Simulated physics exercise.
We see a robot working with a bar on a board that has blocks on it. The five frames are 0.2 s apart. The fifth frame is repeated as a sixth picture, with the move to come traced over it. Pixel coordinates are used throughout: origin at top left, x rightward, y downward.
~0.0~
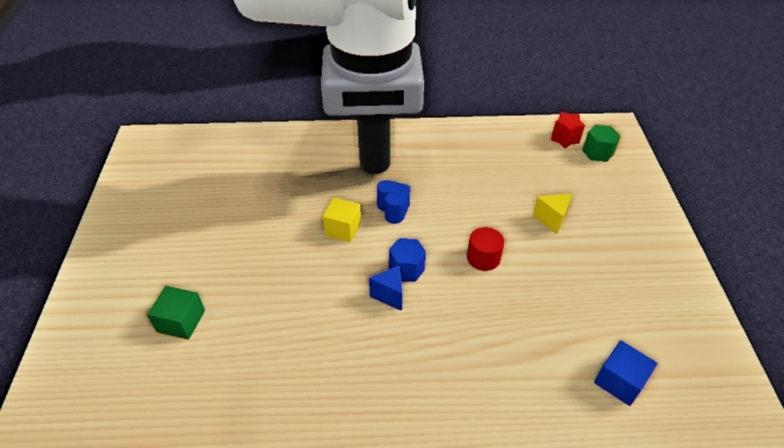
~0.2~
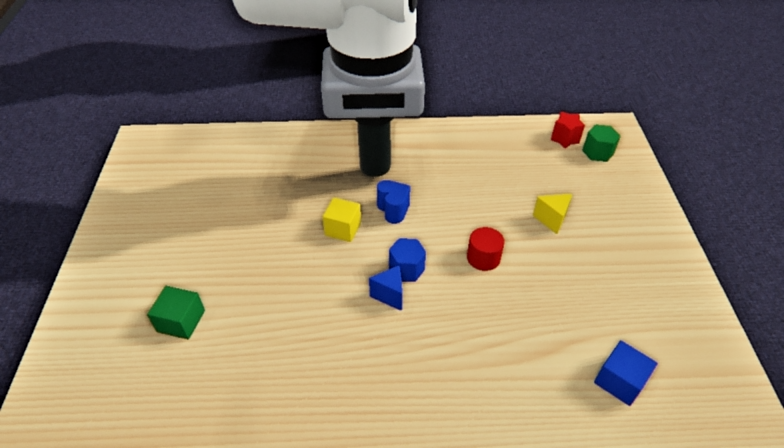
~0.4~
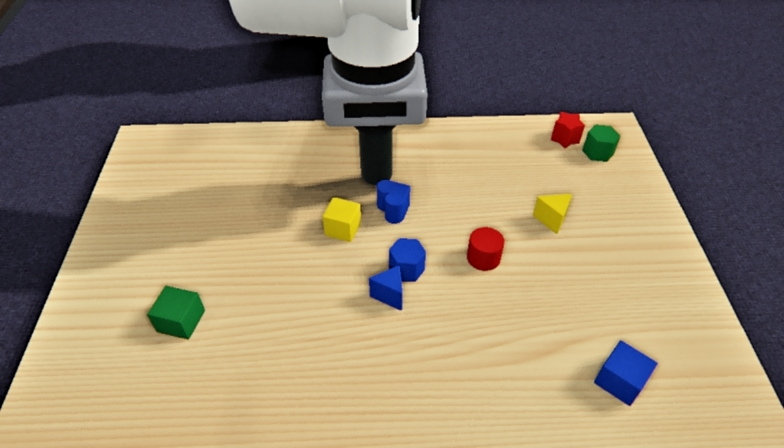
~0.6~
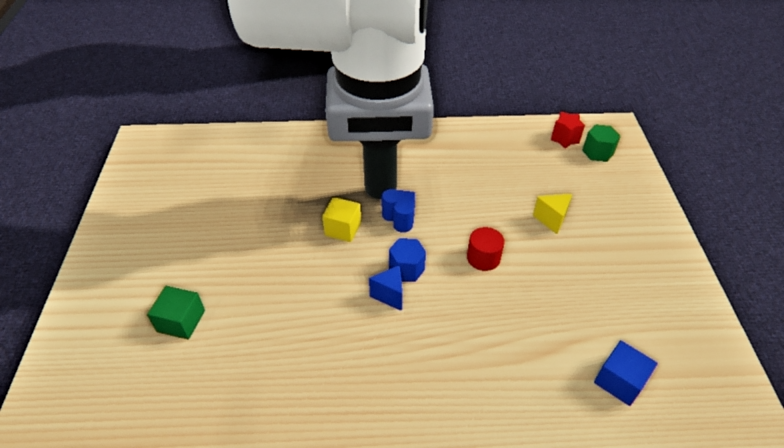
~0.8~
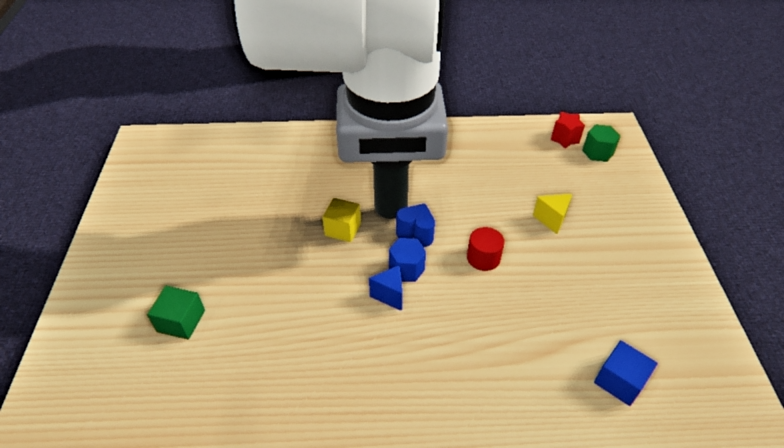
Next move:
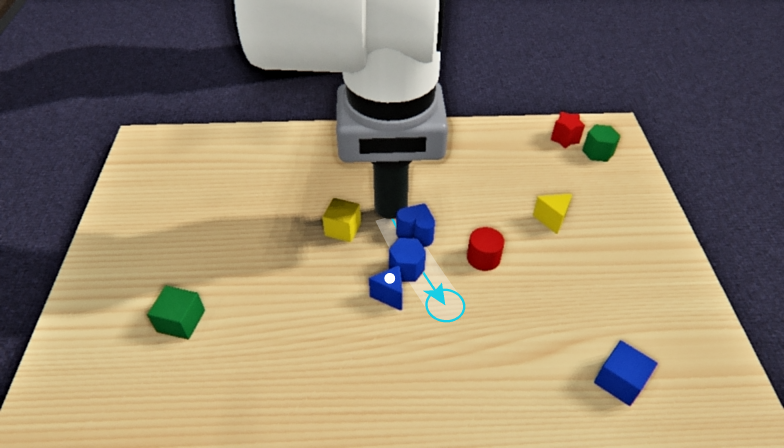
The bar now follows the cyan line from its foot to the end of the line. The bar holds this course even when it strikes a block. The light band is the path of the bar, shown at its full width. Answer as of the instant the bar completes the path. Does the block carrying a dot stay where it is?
No - that is not the case.
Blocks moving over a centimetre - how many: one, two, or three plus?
Looking at the path, I think three or more of the blocks end up more than 1 cm away.
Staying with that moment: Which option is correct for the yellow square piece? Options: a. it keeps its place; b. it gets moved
Correct choice: A.
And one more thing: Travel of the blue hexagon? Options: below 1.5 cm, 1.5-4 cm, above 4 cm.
The largest band: Over 4 cm.
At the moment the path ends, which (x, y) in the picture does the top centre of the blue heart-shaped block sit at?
Answer: (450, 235).
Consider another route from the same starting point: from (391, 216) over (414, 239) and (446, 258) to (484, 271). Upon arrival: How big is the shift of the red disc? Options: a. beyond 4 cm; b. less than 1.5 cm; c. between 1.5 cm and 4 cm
I choose a.
Path on the board, from (391, 216) by way of (414, 259) to (445, 305); the dot is on the blue three-sided block.
On the path given first. One third of the way, bar (406, 237); blue heart-shaped block (439, 231), turned 65° anticlockwise.
Two thirds of the way, bar (425, 266); blue three-sided block (387, 292), turned 80° clockwise; blue hexagon (420, 285), turned 15° clockwise; blue heart-shaped block (450, 235), turned 90° anticlockwise.
At the end, bar (446, 298); yellow square piece in place; blue three-sided block (386, 293), turned 90° clockwise; blue hexagon (421, 309), turned 45° clockwise; blue heart-shaped block (450, 235), turned 90° anticlockwise.
